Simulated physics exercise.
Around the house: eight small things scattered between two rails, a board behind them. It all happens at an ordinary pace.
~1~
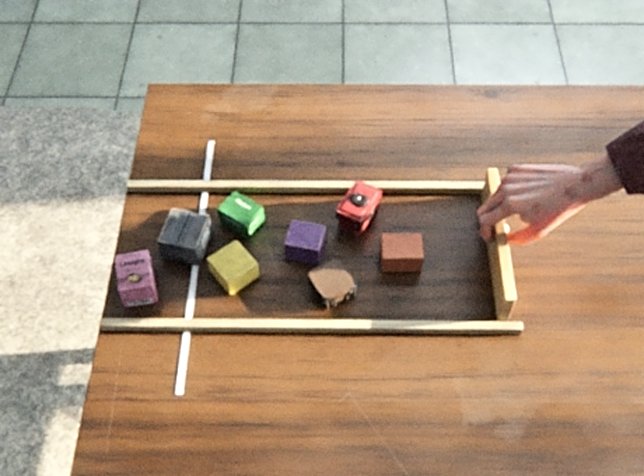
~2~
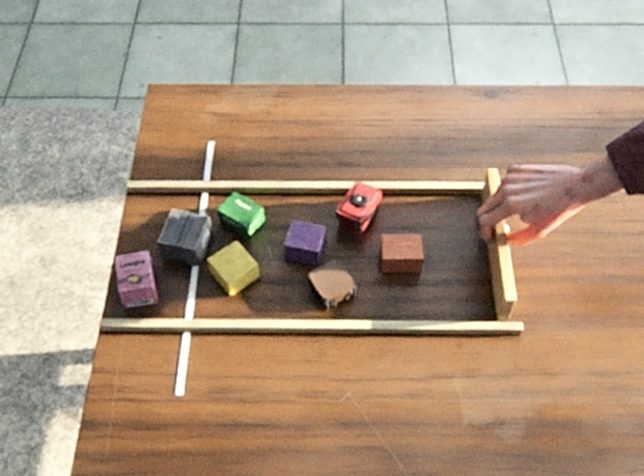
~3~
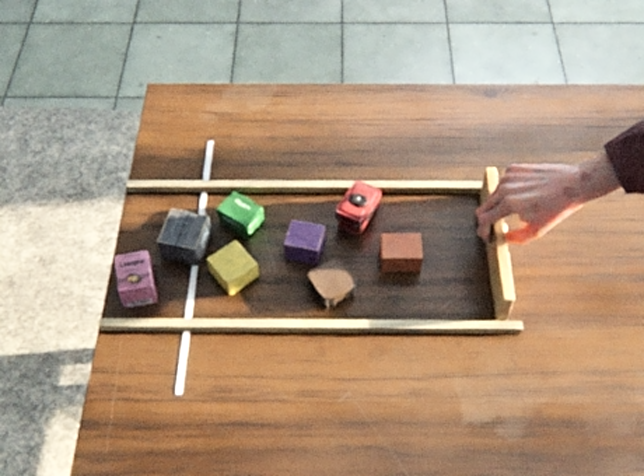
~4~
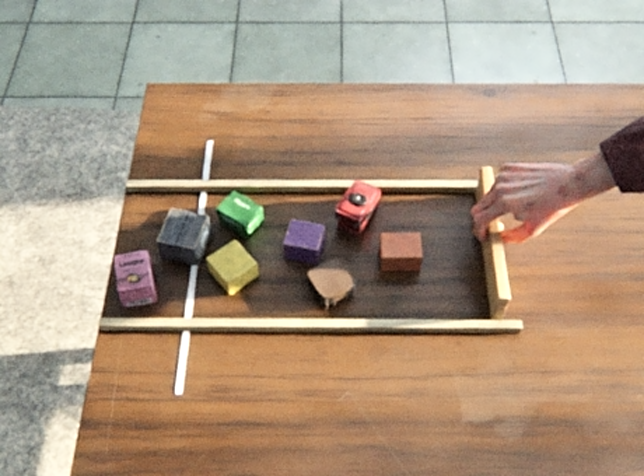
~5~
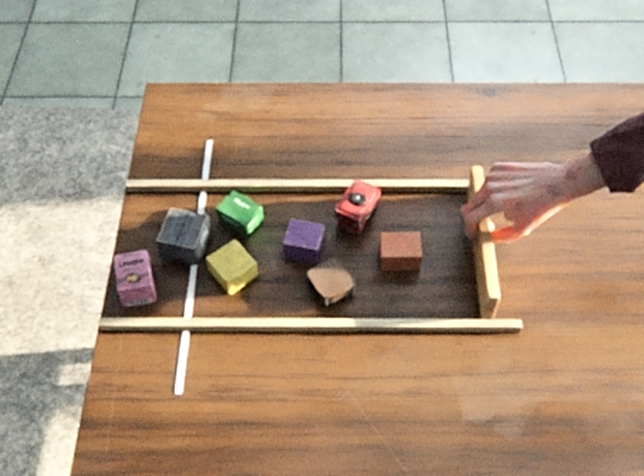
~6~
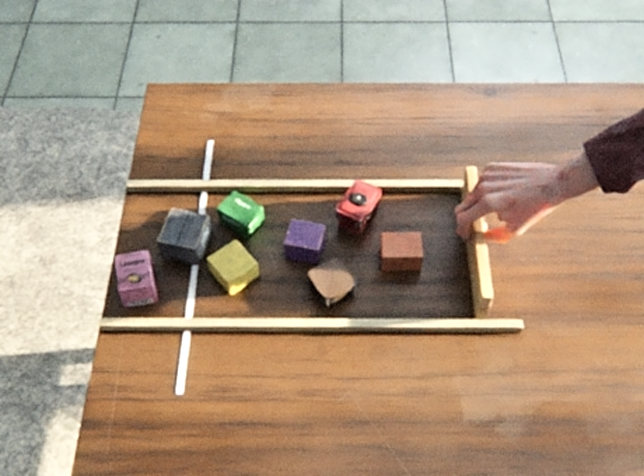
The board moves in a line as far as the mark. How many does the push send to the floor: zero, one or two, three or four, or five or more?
Outcome: The number that fall off is one or two.
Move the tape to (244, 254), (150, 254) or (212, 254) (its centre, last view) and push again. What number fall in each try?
The counts: 0, 5 and 0.
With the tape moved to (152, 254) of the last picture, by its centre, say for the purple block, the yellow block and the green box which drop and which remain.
The purple block drops off, the yellow block tumbles off, the green box goes over.
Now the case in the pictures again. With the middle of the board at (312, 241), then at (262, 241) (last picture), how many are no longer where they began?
6 and 7.
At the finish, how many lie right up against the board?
It touches 3.
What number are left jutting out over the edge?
It comes to 0.
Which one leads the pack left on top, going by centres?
Foremost is the purple block.
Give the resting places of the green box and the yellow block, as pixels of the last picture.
The green box at (158, 204), the yellow block at (139, 275).
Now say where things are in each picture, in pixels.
The first picture shows pink box (136, 278); grey box (186, 237); yellow block (234, 268); board (497, 243); tape (197, 254).
The second picture shows grey box (186, 238); board (497, 243).
The third picture shows yellow block (233, 268); purple block (305, 242).
The fourth picture shows pink box (136, 278); red case (358, 208).
The fifth picture shows grey box (185, 237); brown case (330, 283).
The sixth picture shows pink box (136, 278); grey box (186, 237); yellow block (233, 267); board (475, 241); tape (197, 254).
Soon after, none off yet; pink box at rest near (136, 278); grey box at rest near (186, 237); yellow block at rest near (233, 267).
Then, none off yet; pink box at rest near (136, 278); grey box at rest near (186, 237); yellow block moving near (229, 269).
Further on, none off yet; pink box at rest near (136, 278); grey box moved about its own width near (149, 236); yellow block moved about its own width near (187, 276).
By the end, the number that fall off is one or two; fallen, grey box and pink box.
